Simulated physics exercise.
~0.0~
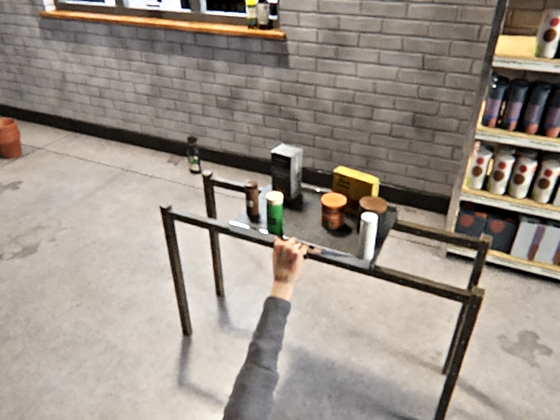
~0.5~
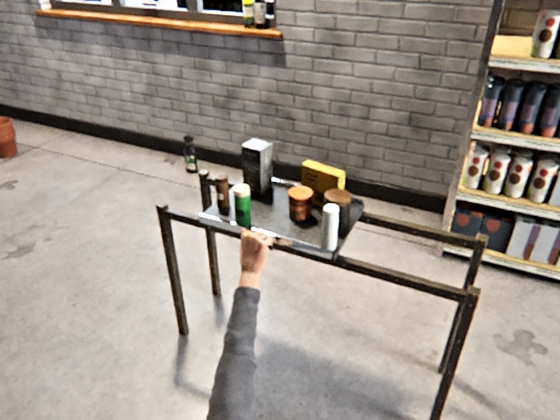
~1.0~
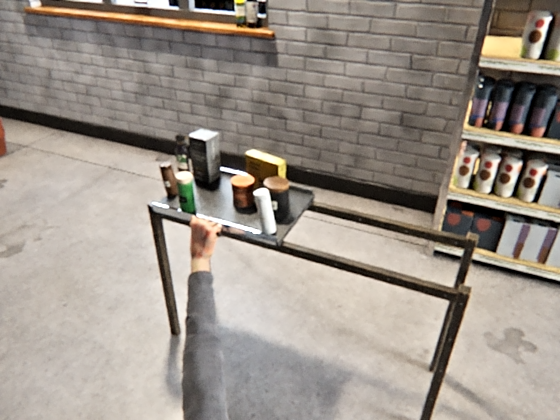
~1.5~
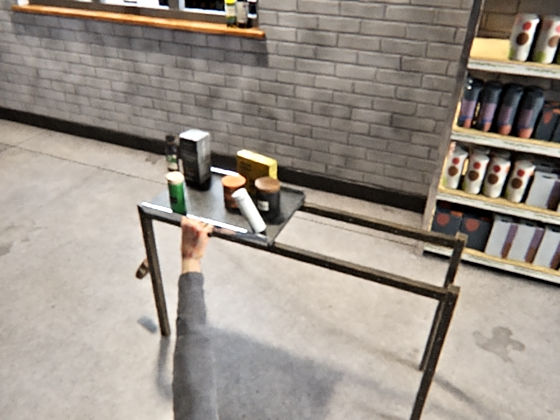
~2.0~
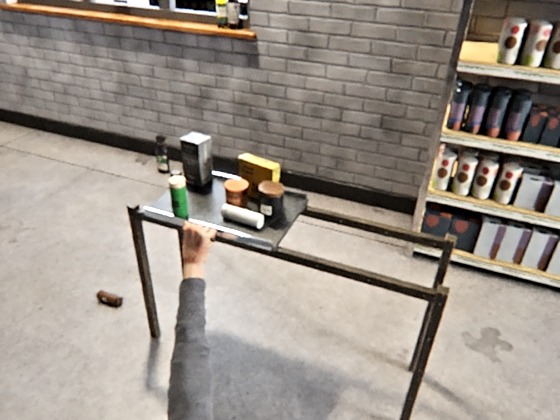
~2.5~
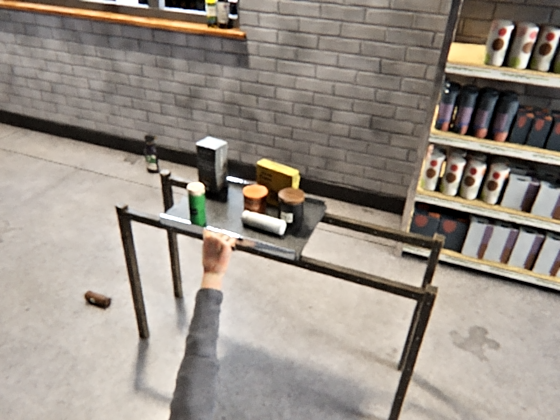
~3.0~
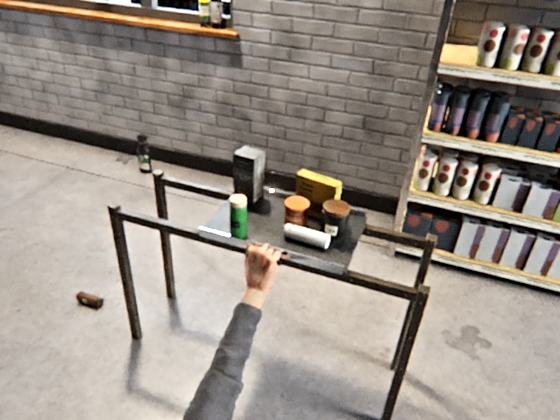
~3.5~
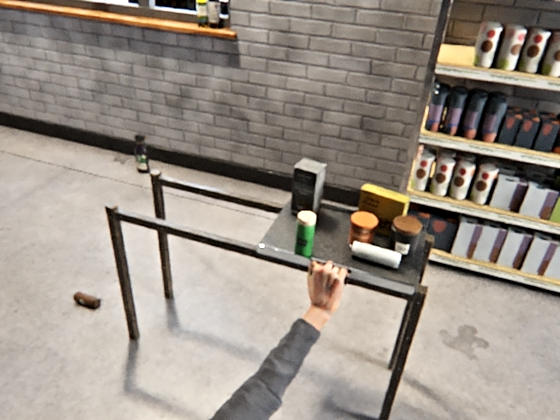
Tray pulled left by a hand along a metal frame, brown shaker falling to the floor, white shaker toppling aboard, then sliding right.
